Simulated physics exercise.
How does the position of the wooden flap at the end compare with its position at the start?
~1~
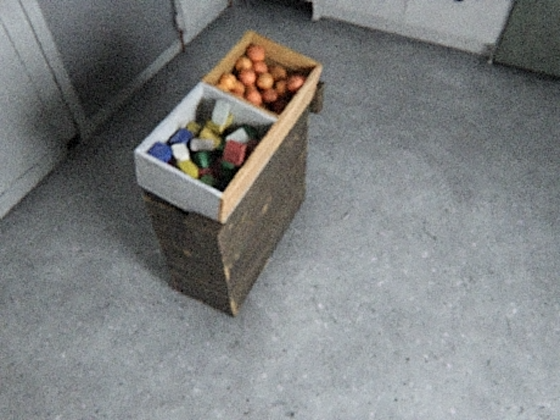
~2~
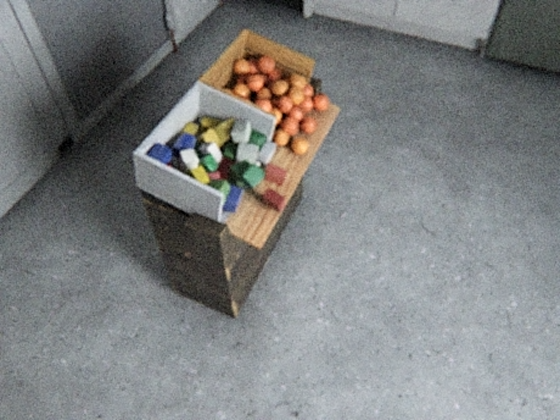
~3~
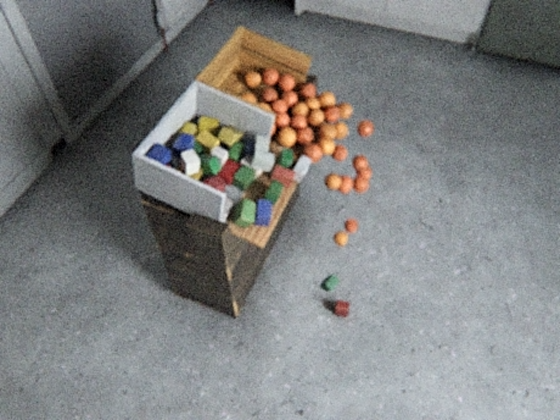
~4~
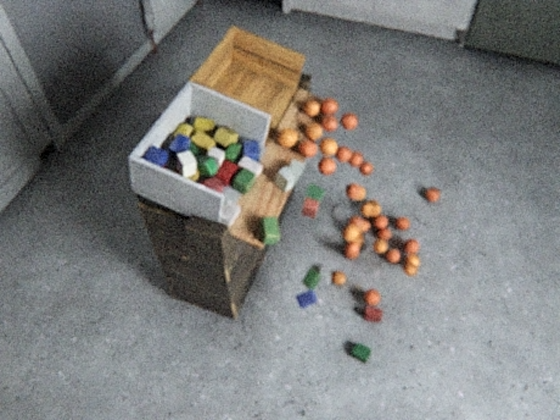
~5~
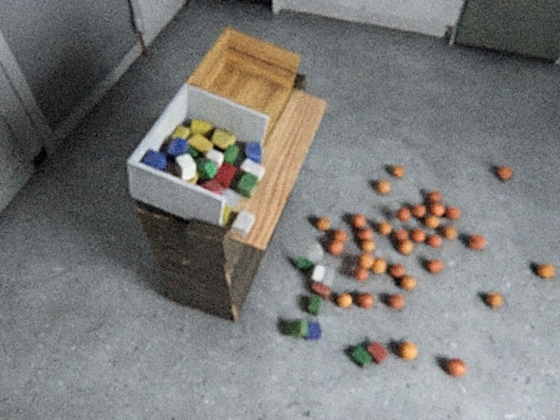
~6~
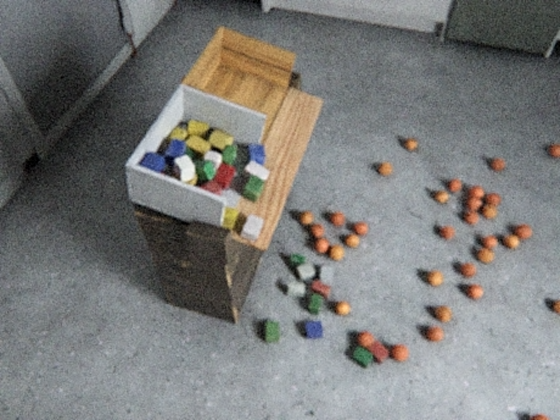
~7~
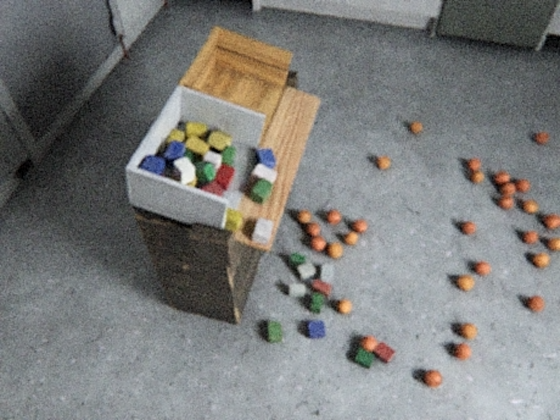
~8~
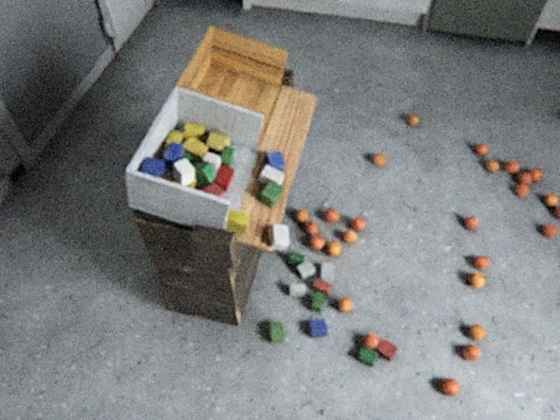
At the start the flap leans up against the right side of the bins, and by the end it has come down and lies on its side, opened out to the right.
